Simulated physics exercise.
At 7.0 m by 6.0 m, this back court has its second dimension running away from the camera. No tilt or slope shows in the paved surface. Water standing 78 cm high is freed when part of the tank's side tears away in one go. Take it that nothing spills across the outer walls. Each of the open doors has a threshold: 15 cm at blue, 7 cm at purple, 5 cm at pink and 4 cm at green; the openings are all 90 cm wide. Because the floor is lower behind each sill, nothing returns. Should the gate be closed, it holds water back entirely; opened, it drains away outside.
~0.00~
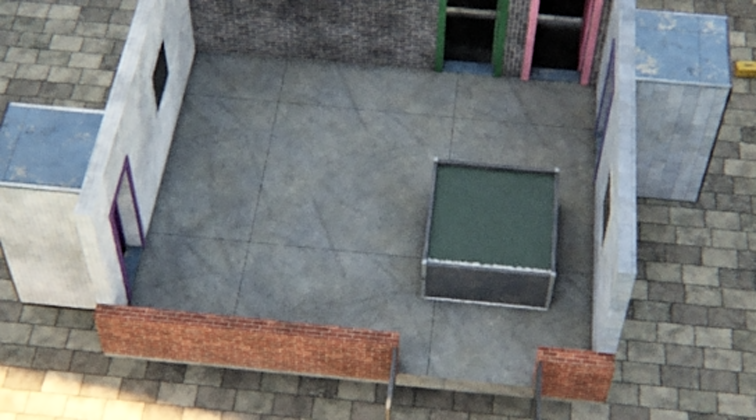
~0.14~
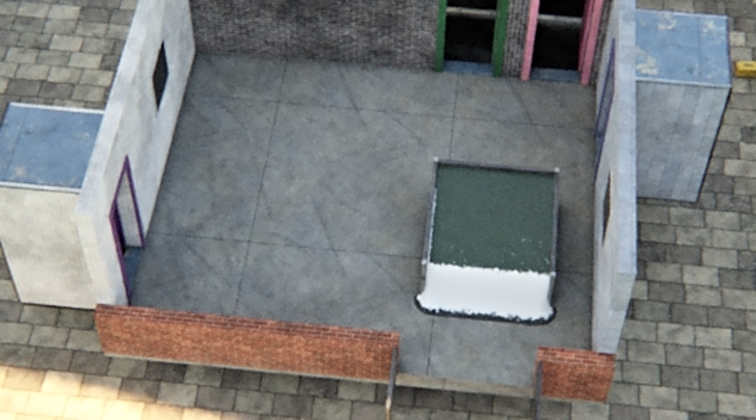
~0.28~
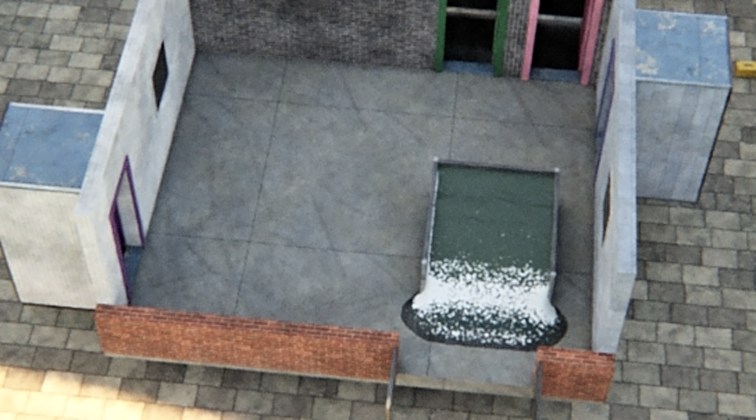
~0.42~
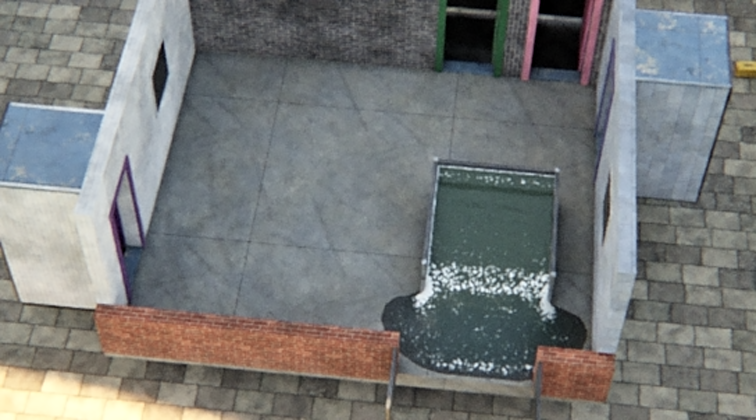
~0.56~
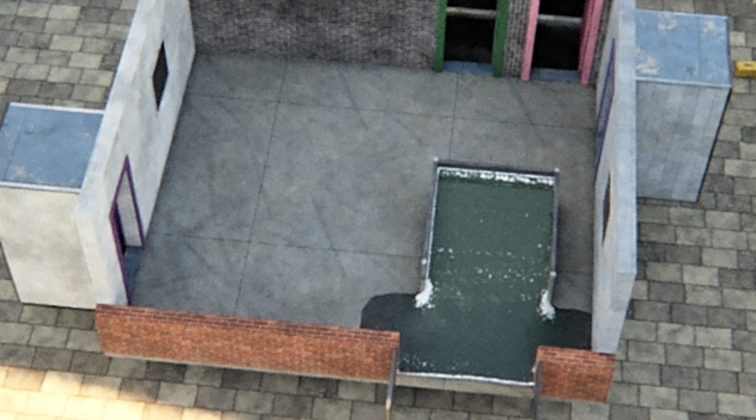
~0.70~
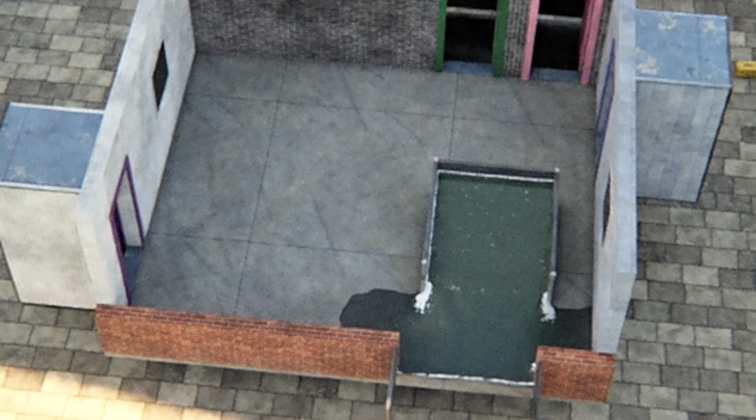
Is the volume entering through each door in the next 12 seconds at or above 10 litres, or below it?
The blue door is going to hold within the limit, the purple door is going to hold within the limit, the pink door is going to break the limit, the green door is going to hold within the limit.
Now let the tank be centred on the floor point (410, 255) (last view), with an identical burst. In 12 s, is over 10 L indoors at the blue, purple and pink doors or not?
At the blue door the limit is not exceeded, at the purple door surpassed, at the pink door not exceeded.
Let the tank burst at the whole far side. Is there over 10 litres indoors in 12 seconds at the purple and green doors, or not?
Purple: Within the limit; green: Exceeding the limit.
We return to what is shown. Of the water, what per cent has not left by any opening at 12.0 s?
Some 24 out of every hundred parts.
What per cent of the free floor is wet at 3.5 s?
Around 35 per cent.
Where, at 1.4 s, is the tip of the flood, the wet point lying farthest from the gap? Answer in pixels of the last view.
(228, 342).
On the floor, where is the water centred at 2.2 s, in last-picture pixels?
Around (485, 290) in the last picture.
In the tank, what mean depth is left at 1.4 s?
The mean depth is around 35 cm.
After 1.4 s water covers 15 % of the floor and is deepest (43 cm) near (591, 378); blue door not reached, purple door not reached, pink door not reached, green door not reached.
After 2.2 s water covers 20 % of the floor and is deepest (31 cm) near (578, 377); blue door not reached, purple door not reached, pink door not reached, green door not reached.
After 3.5 s water covers 35 % of the floor and is deepest (16 cm) near (554, 375); blue door 7 cm at the sill, 0 L in, purple door 8 cm at the sill, 1 L in, pink door not reached, green door not reached.
After 7.0 s water covers 45 % of the floor and is deepest (6 cm) near (575, 106); blue door 3 cm at the sill, 0 L in, purple door 3 cm at the sill, 2 L in, pink door 6 cm at the sill, 47 L in, green door 3 cm at the sill, 0 L in.
After 12.0 s water covers 60 % of the floor and is deepest (2 cm) near (542, 373); blue door 2 cm at the sill, 0 L in, purple door 1 cm at the sill, 2 L in, pink door 2 cm at the sill, 49 L in, green door 2 cm at the sill, 0 L in.
